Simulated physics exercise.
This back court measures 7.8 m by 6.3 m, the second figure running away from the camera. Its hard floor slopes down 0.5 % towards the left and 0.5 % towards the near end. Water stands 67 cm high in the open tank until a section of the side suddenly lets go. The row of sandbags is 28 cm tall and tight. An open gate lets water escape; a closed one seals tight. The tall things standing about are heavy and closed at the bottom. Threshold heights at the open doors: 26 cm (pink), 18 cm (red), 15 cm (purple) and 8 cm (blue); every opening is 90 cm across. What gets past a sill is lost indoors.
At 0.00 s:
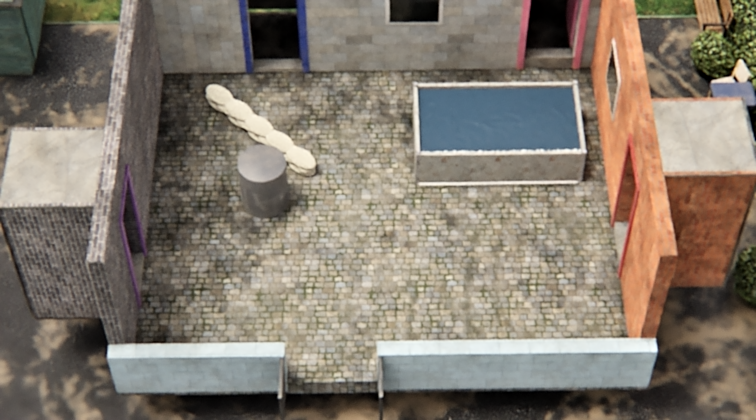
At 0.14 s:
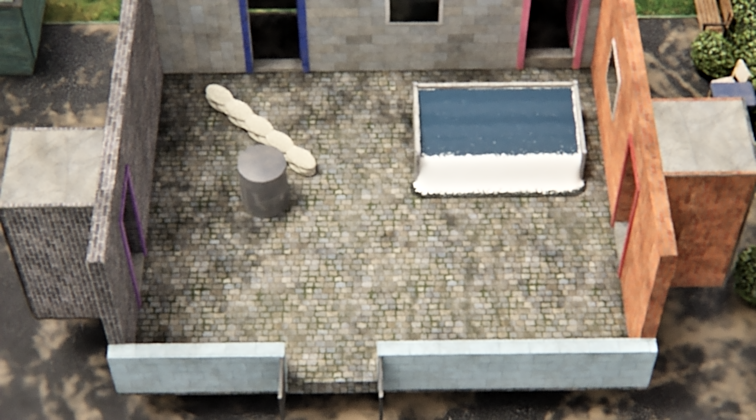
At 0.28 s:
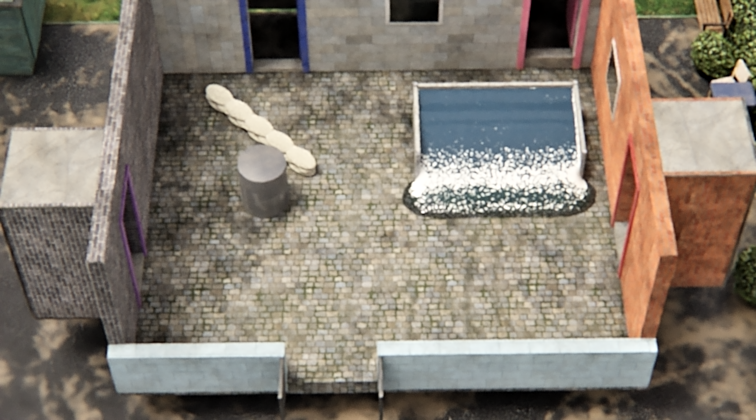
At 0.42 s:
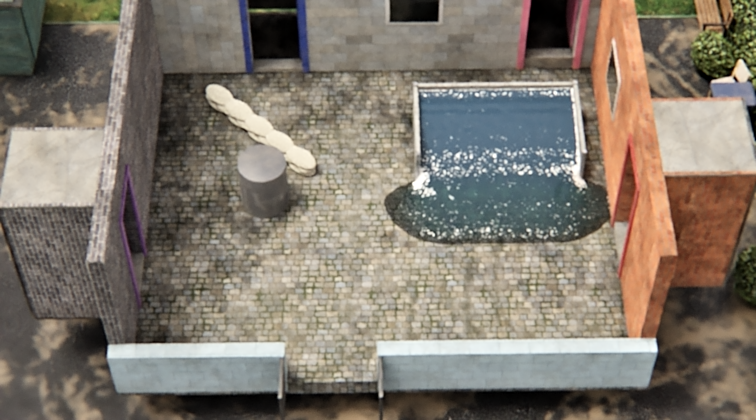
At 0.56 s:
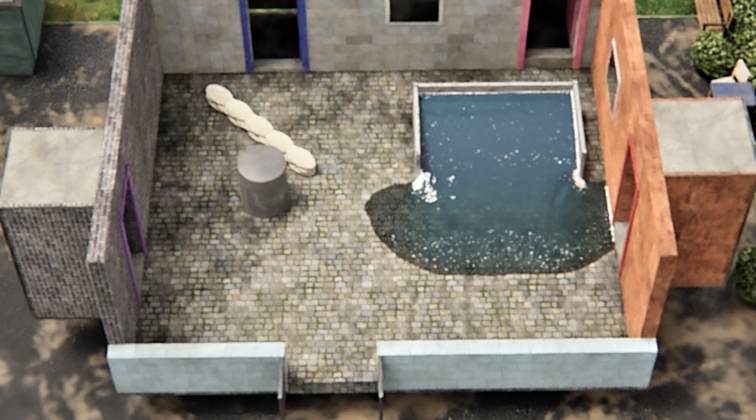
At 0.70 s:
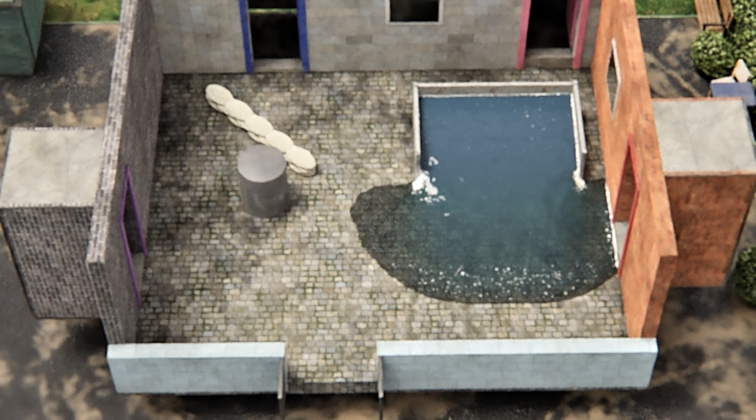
Water poured out of the near side of the open tank in a white, foamy rush, then spread across the paved courtyard in a dark, widening pool that reached the orange wall on the right.
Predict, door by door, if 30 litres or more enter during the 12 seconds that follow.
Door by door: At the pink door it stays under the limit; at the red door it keeps below the limit; at the purple door it stays under the limit; at the blue door it does not reach the limit.
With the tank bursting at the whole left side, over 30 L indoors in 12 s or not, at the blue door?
Against that limit: Blue above.
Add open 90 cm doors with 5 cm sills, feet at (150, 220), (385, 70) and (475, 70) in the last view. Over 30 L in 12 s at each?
In that order: Above, under, not over.
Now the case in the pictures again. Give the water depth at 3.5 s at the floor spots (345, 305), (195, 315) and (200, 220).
Roughly 10, 2 and 0 cm, in turn.
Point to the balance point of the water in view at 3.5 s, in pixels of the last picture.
Near (471, 284).
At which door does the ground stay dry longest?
The blue one.
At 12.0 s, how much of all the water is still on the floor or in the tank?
About 86 per cent.
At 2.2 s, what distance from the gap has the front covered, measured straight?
Roughly 5.2 m.
After 1.4 s water covers 35 % of the floor and is deepest (40 cm) near (505, 366); pink door not reached, red door 16 cm at the sill, 0 L in, purple door not reached, blue door not reached.
After 2.2 s water covers 40 % of the floor and is deepest (45 cm) near (621, 364); pink door not reached, red door 13 cm at the sill, 0 L in, purple door not reached, blue door not reached.
After 3.5 s water covers 45 % of the floor and is deepest (22 cm) near (528, 365); pink door not reached, red door 16 cm at the sill, 0 L in, purple door not reached, blue door not reached.
After 7.0 s water covers 75 % of the floor and is deepest (16 cm) near (146, 249); pink door 6 cm at the sill, 0 L in, red door 6 cm at the sill, 1 L in, purple door 14 cm at the sill, 0 L in, blue door not reached.
After 12.0 s water covers 95 % of the floor and is deepest (12 cm) near (152, 197); pink door 2 cm at the sill, 0 L in, red door 5 cm at the sill, 1 L in, purple door 8 cm at the sill, 0 L in, blue door 3 cm at the sill, 0 L in.
